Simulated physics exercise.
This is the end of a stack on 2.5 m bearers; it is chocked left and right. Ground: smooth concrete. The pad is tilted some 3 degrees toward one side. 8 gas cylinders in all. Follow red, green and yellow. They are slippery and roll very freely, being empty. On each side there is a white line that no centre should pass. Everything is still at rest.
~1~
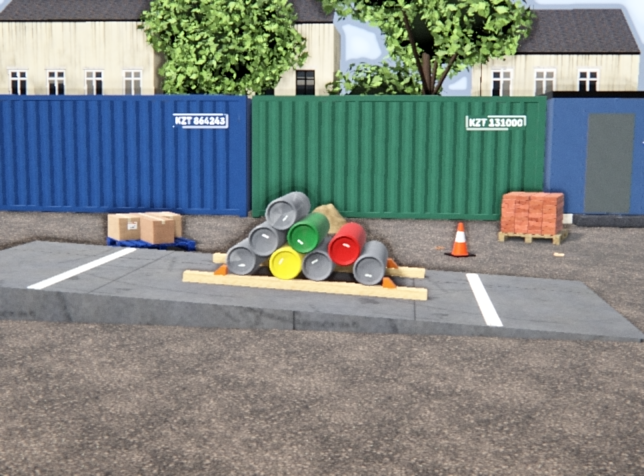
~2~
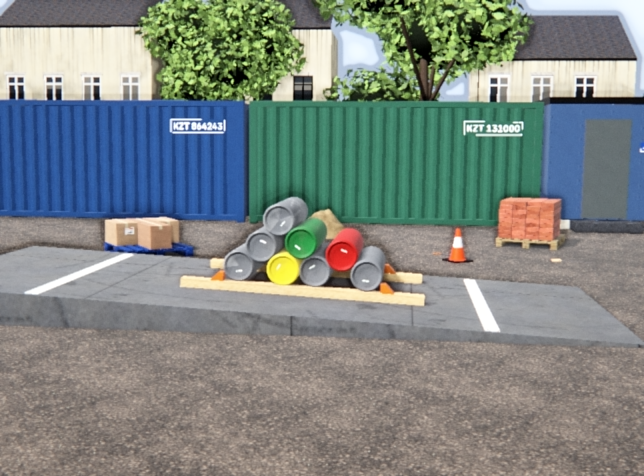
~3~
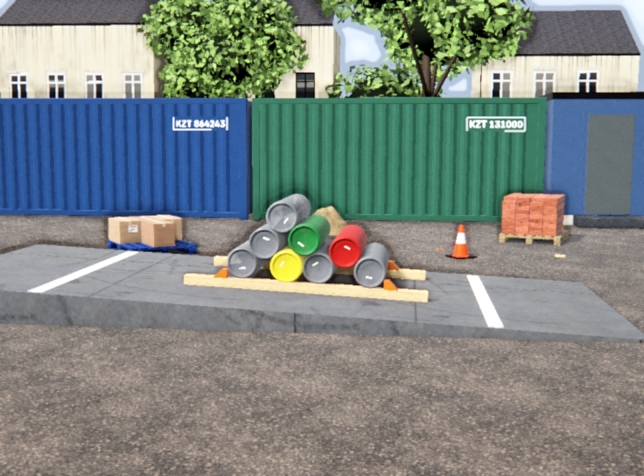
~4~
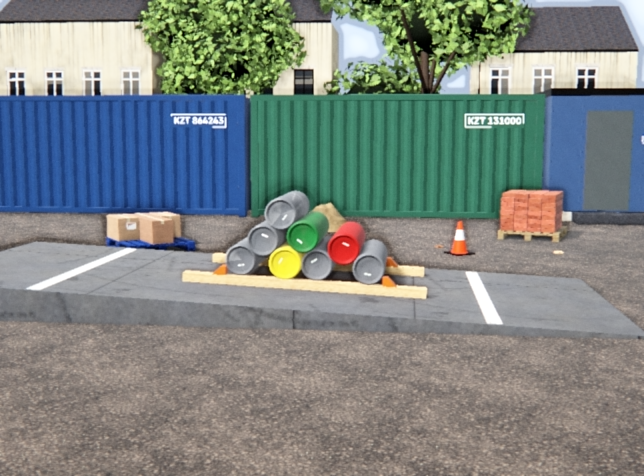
Nothing moved apart from a slight shake of the view, as red, green, yellow and grey cylinders sat stacked on wooden beams between two white lines, with blue and green containers behind.
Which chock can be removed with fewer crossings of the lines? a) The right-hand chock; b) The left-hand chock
The left-hand chock (b).
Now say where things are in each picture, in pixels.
In the first frame, red (344, 251), green (303, 238), yellow (285, 264); the pad slopes 3° down to the right; 4 of the 8 form the bottom row; nothing moves.
In the second frame, red (342, 256), green (301, 243), yellow (283, 270); all still.
In the third frame, red (345, 253), green (304, 240), yellow (286, 267); both chocks in; lines at (72, 273) and (486, 305); nothing moves.
In the fourth frame, red (343, 250), green (303, 237), yellow (285, 264); all still.
Chock on the left freed, after 0.8 s, red is up on others, 85 cm from the bearers' right end; green is up on others, 120 cm from the bearers' left end; yellow is on the bearers, 105 cm from the bearers' left end; 0 over a line so far.
Chock on the left freed, at the end, red is up on others, 85 cm from the bearers' right end; green is up on others, 120 cm from the bearers' left end; yellow is on the bearers, 105 cm from the bearers' left end; 0 over a line so far.
Chock on the right freed, after 2.9 s, red is past the right line; green is past the right line; yellow is off the bearers, 35 cm short of the right line, rolling right; 3 over a line so far.
Chock on the right freed, at the end, red is past the right line; green is past the right line; yellow is past the right line; 8 over a line so far.
